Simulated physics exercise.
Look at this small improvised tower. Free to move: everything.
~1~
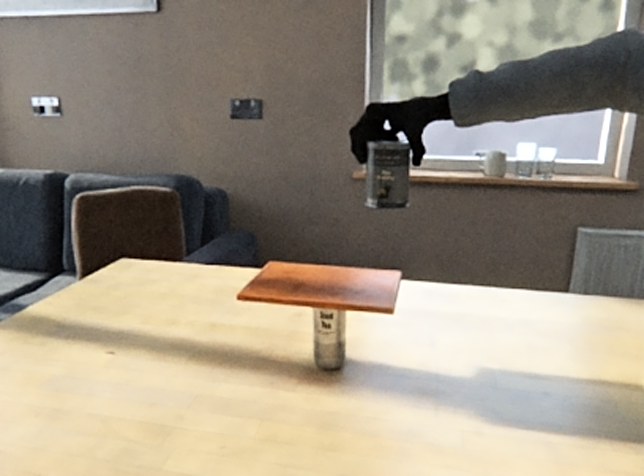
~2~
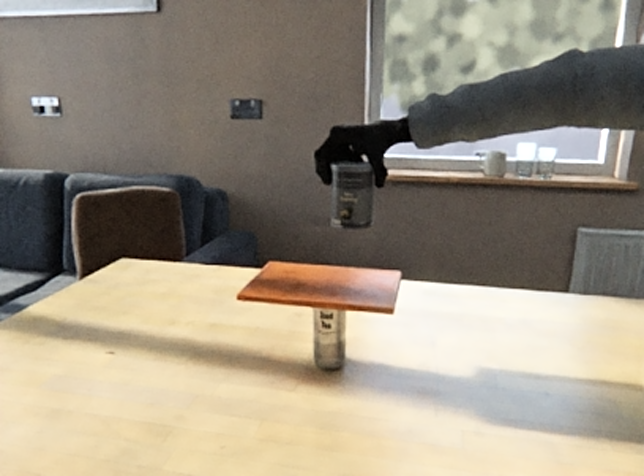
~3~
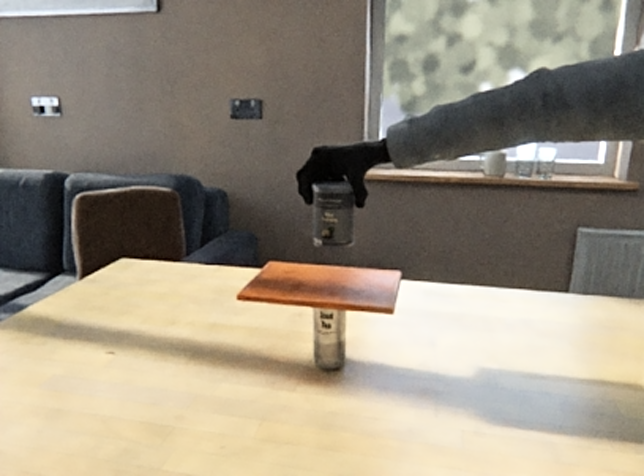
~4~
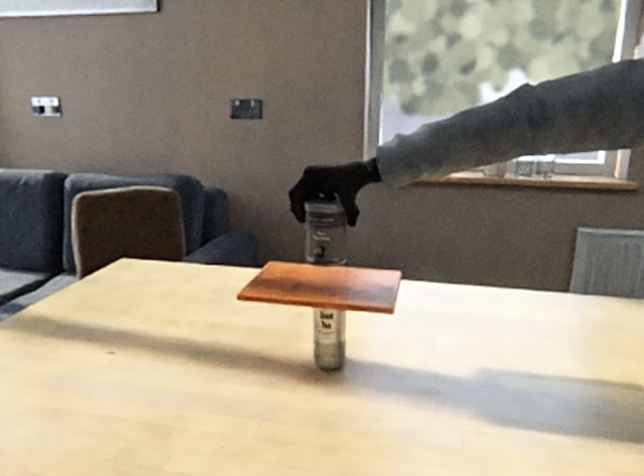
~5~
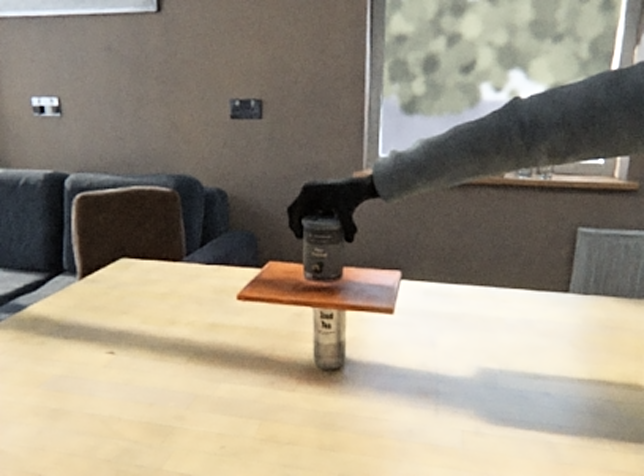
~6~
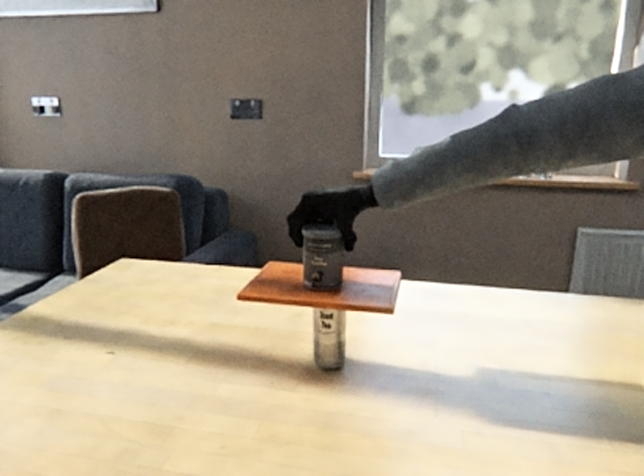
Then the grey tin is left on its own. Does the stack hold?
Ah, it stays steady all along.
Then, 0.50 s after the last picture, nothing has stirred.
Then, 1.30 s after the last picture, grey tin resting near (323, 257).
At rest, all 3 in place. Seen from the same camera at the end, grey tin near (323, 257). The stack stays up.
